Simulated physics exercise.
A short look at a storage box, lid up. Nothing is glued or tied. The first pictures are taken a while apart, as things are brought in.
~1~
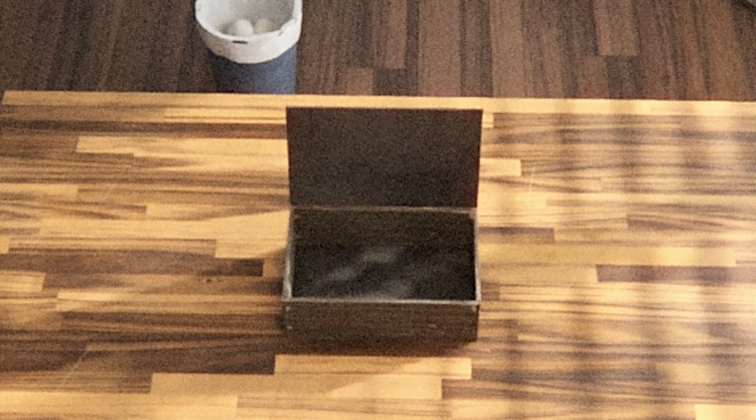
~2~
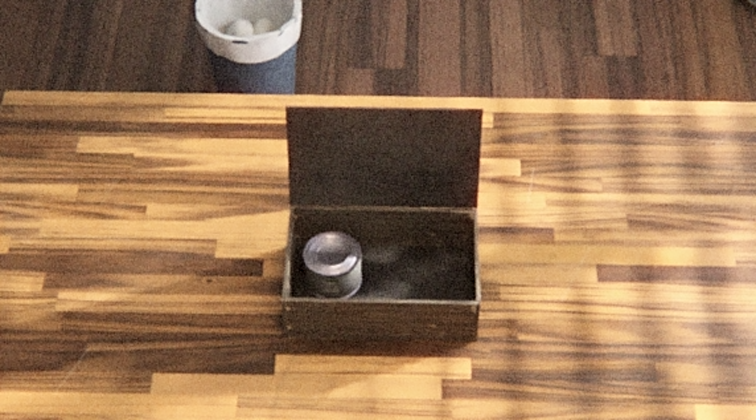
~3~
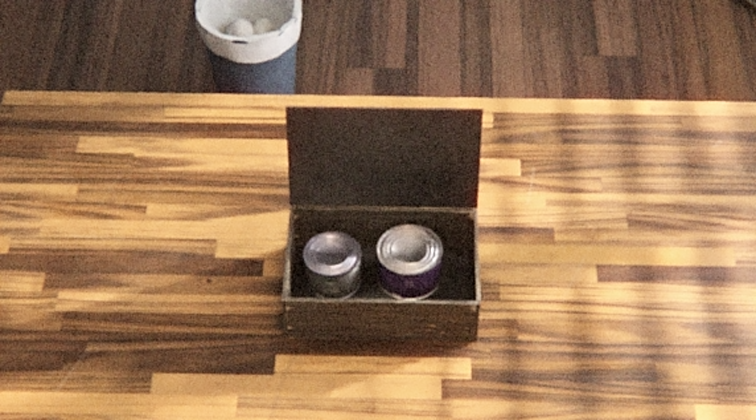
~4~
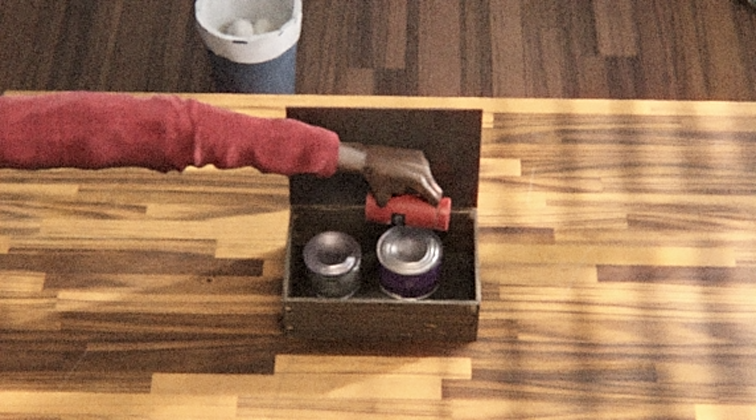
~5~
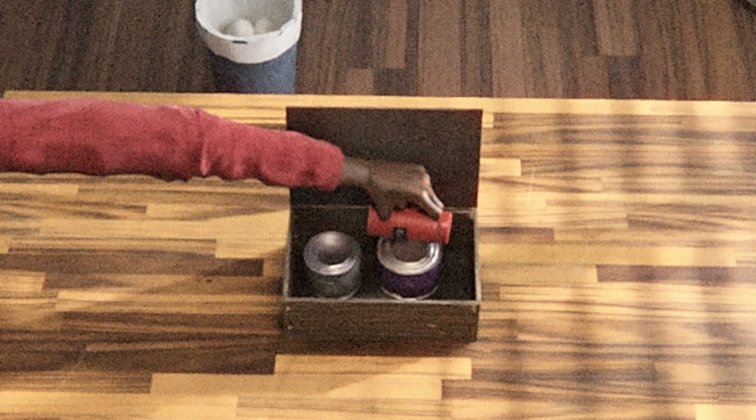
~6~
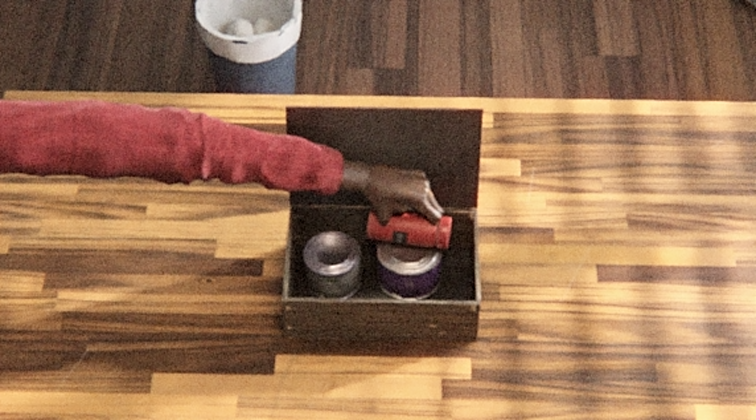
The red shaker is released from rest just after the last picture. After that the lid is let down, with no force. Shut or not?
Outcome: The lid stays ajar.
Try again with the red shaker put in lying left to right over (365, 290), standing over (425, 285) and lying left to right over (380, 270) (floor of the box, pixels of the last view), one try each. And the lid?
In the first case it closes; in the second case it is held up; in the third case it is held up.
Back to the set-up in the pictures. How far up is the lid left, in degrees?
About 25°.
Then, 1.10 s after the last picture, lid starting down.
Then, 1.50 s after the last picture, lid 64° above the rim.
Then, 1.70 s after the last picture, lid 41° above the rim.
Then, 1.80 s after the last picture, lid 30° above the rim; red shaker rolled a little near (409, 236).
At rest, lid 23° above the rim; all 3 in place. Seen from the same camera at the end, red shaker near (408, 242).
